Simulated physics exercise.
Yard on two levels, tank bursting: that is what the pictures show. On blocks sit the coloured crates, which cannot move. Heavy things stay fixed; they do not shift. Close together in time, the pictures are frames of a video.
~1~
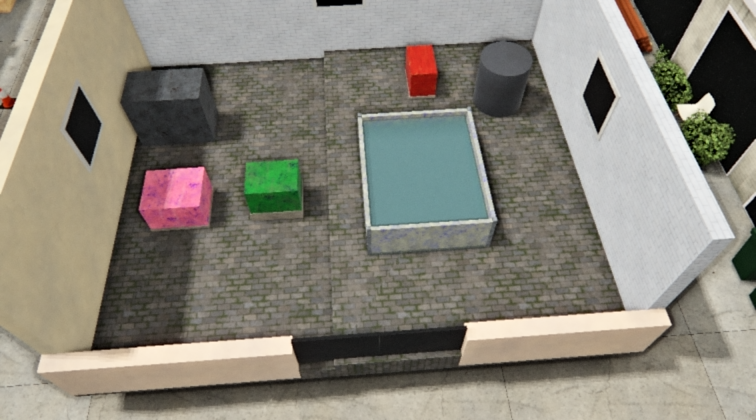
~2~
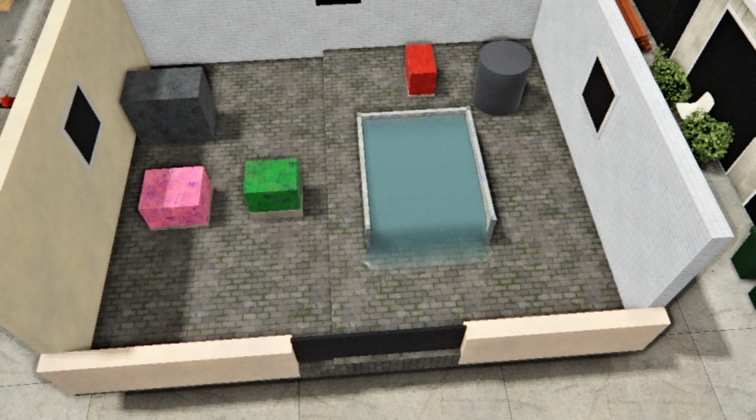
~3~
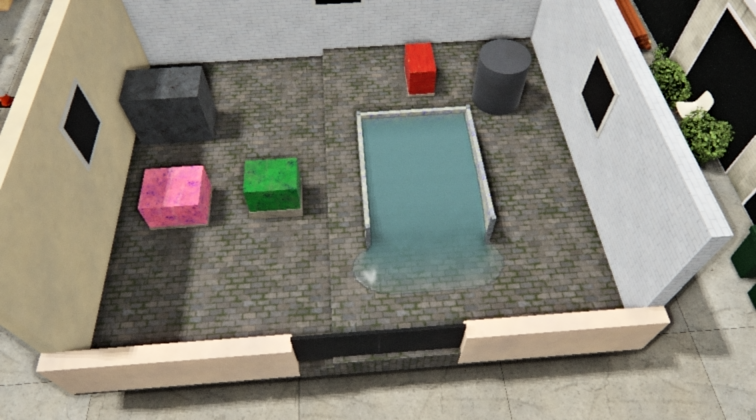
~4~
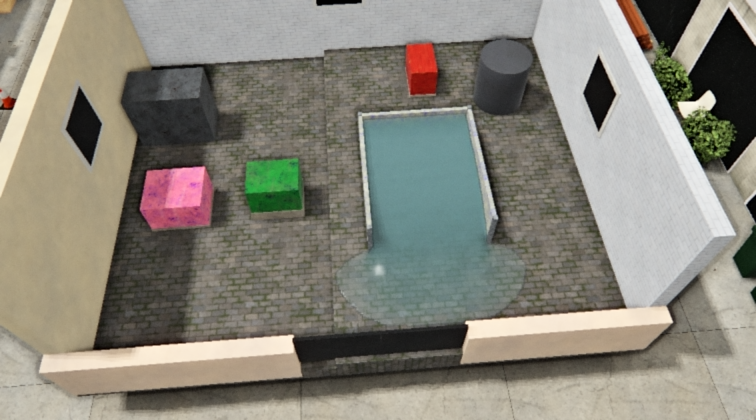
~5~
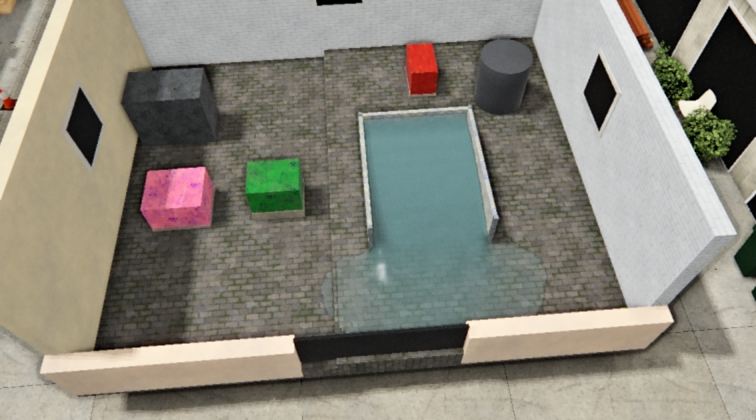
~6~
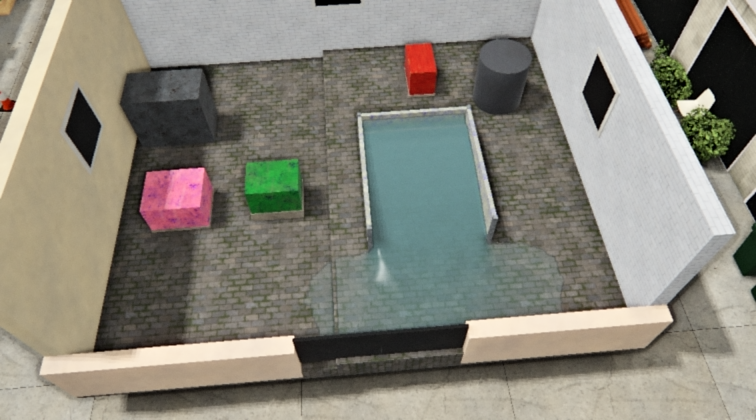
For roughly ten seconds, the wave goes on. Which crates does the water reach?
The green crate is not reached; the pink crate is reached; the red crate is reached.
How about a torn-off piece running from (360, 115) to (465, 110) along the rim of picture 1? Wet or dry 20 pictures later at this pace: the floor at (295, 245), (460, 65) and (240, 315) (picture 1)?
The first point is unwetted, the second swamped, the third unwetted.
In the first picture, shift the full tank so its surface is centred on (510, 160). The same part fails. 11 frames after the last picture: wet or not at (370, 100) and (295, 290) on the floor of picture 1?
The first spot is not reached and the second is inundated.
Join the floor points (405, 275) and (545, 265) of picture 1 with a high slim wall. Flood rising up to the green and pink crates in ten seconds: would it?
The green crate stays out of it; the pink crate gets flooded.
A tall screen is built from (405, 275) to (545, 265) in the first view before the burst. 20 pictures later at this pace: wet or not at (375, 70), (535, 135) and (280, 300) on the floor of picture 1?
The first point comes out unwetted, the next inundated, the last inundated.
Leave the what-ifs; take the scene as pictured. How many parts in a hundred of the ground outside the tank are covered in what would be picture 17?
Roughly 25 percent, I'd say.
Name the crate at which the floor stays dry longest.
I'd go with the crate marked red.
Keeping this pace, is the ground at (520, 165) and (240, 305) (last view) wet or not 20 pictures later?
Wet, wet.
A moment on, water covers 15 % of the floor; the green crate not reached, the pink crate not reached, the red crate not reached.
Next, water covers 25 % of the floor; the green crate not reached, the pink crate not reached, the red crate not reached.
Then, water covers 50 % of the floor; the green crate water round its plinth, the pink crate water round its plinth, the red crate not reached.
Later, water covers 75 % of the floor; the green crate water round its plinth, the pink crate water round its plinth, the red crate water round its plinth.
In the end, water covers 95 % of the floor; the green crate stayed above the water, the pink crate was topped, the red crate was topped.
